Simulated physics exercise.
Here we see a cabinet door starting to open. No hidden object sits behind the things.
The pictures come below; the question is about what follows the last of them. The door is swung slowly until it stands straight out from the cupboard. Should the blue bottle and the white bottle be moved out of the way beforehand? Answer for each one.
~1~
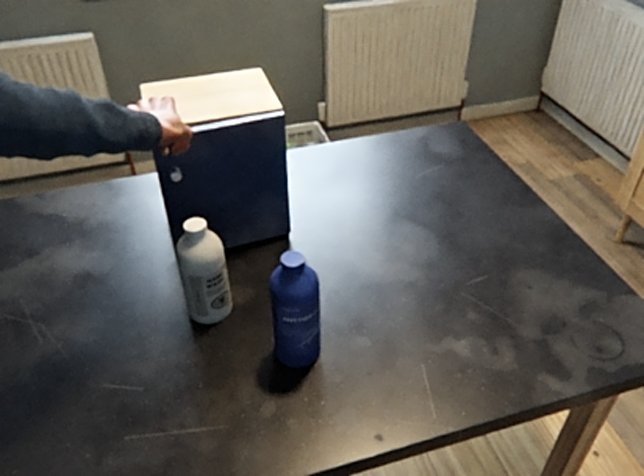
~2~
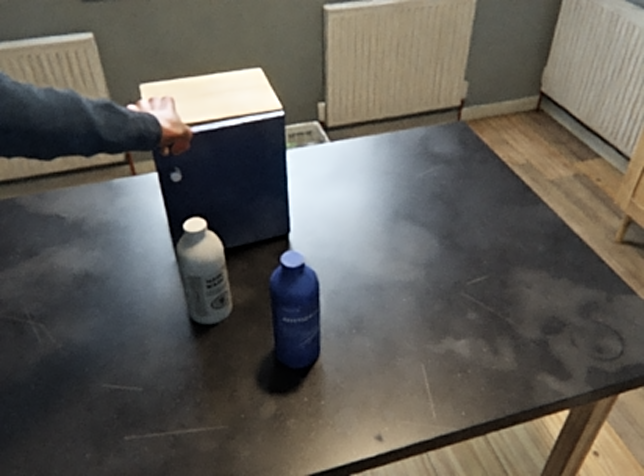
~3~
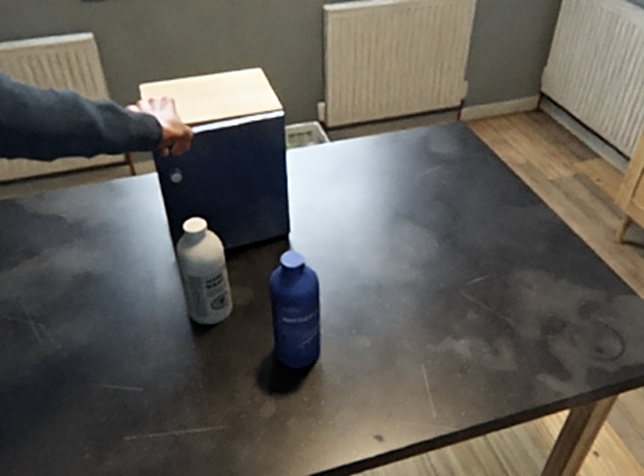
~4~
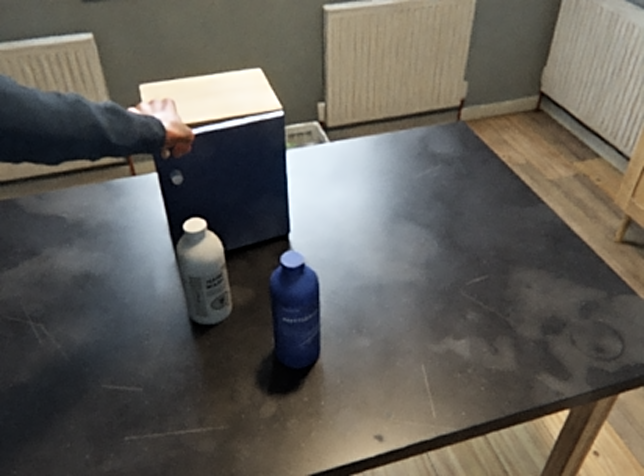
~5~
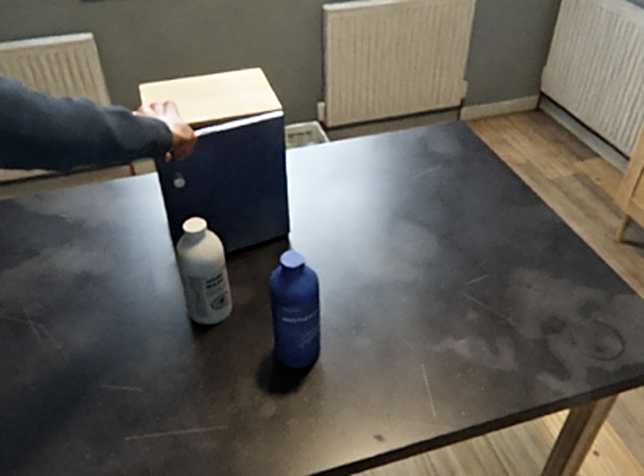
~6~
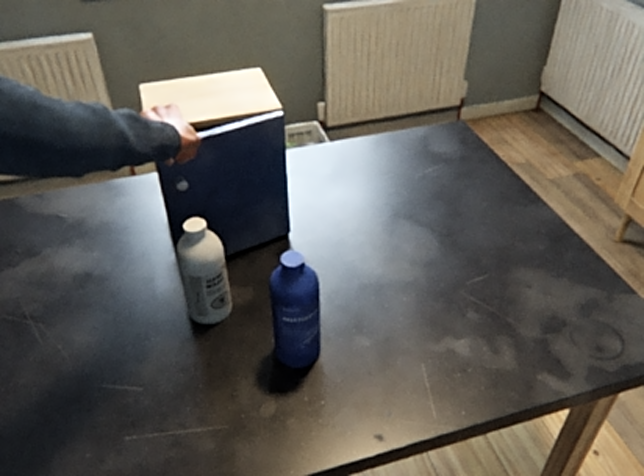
For each: The blue bottle can stay; the white bottle should be moved.
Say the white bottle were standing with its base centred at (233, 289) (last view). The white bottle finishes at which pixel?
Resting at (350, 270).
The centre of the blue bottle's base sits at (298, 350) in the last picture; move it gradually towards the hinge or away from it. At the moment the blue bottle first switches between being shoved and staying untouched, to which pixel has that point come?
The switch point lies roughly at (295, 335).
Then, 0.56 s later than the last frame, door 37° open; blue bottle at rest near (295, 308); white bottle shifted a little near (214, 279).
Then, 0.80 s later than the last frame, door 48° open; blue bottle at rest near (295, 308); white bottle shifted about its own width near (227, 290).
When it is over, the blue bottle remains where it is, near (295, 308); the white bottle is pushed along, near (230, 295).
